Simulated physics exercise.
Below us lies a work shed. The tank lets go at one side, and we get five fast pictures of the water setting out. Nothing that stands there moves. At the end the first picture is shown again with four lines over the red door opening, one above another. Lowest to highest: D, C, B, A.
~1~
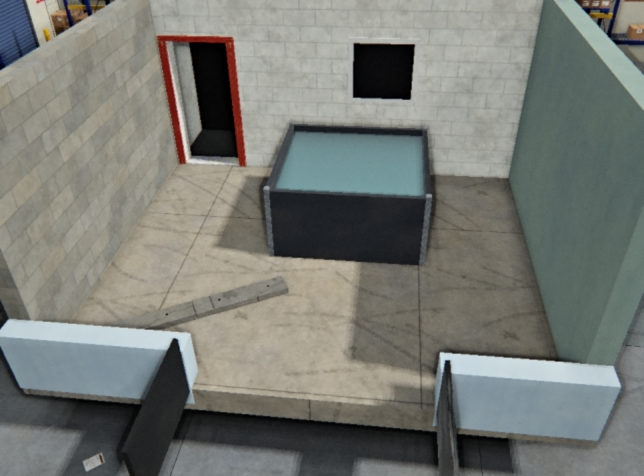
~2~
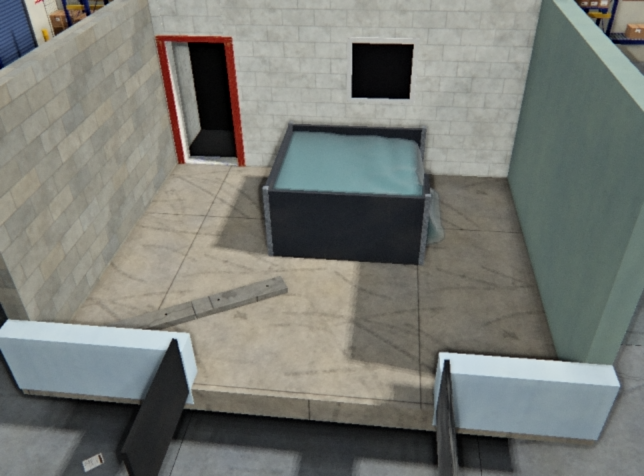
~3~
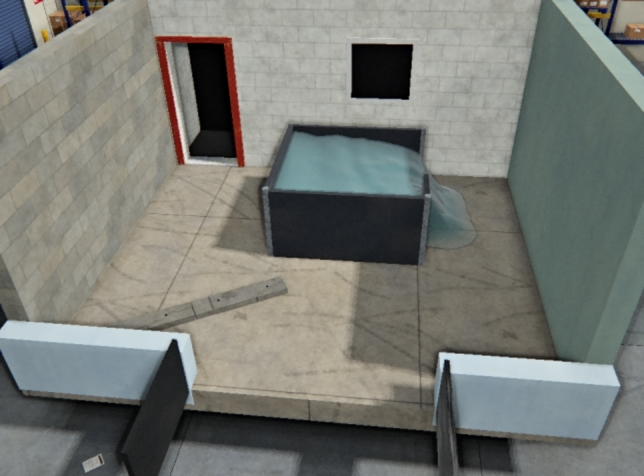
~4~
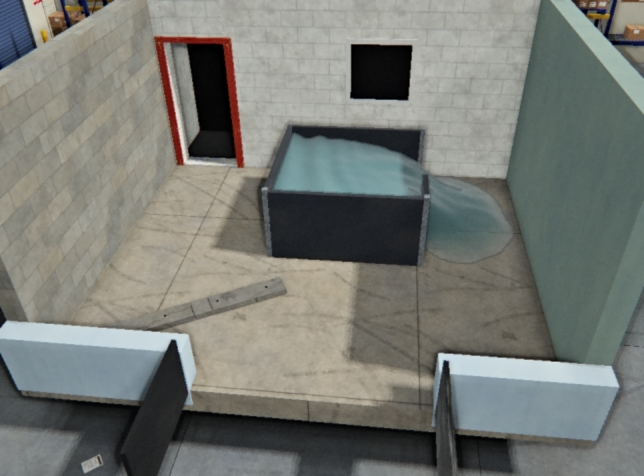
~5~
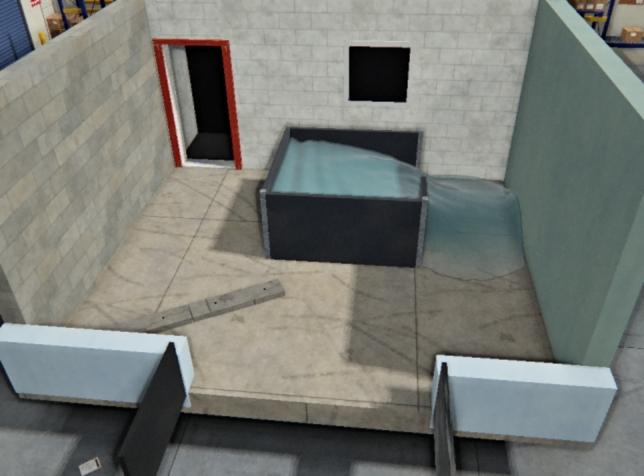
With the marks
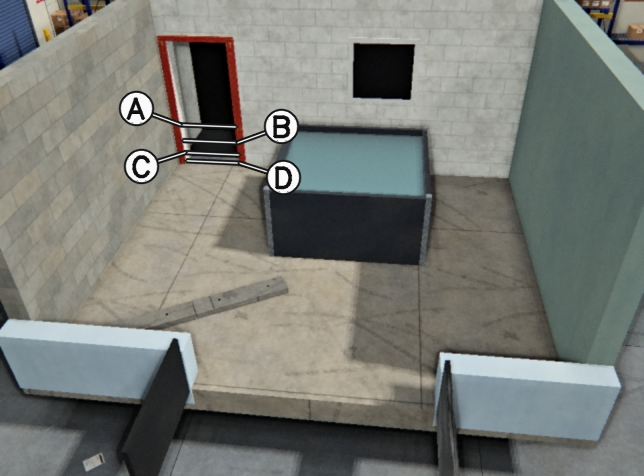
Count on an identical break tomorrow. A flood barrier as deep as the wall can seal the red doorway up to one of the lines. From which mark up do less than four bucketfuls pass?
Use line C.
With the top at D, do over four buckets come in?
Yes, that goes wrong.
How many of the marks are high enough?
Three of them.
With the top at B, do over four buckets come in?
No, that is safe.
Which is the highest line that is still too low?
That is line D.
On the marked copy, A at (208, 125); B at (210, 141); C at (212, 153); D at (213, 162); from the bottom up D, C, B, A.
If A is chosen, nothing gets over.
If B is chosen, nothing gets over.
If C is chosen, a bucket or two gets in.
If D is chosen, about 10 bucketfuls get in.
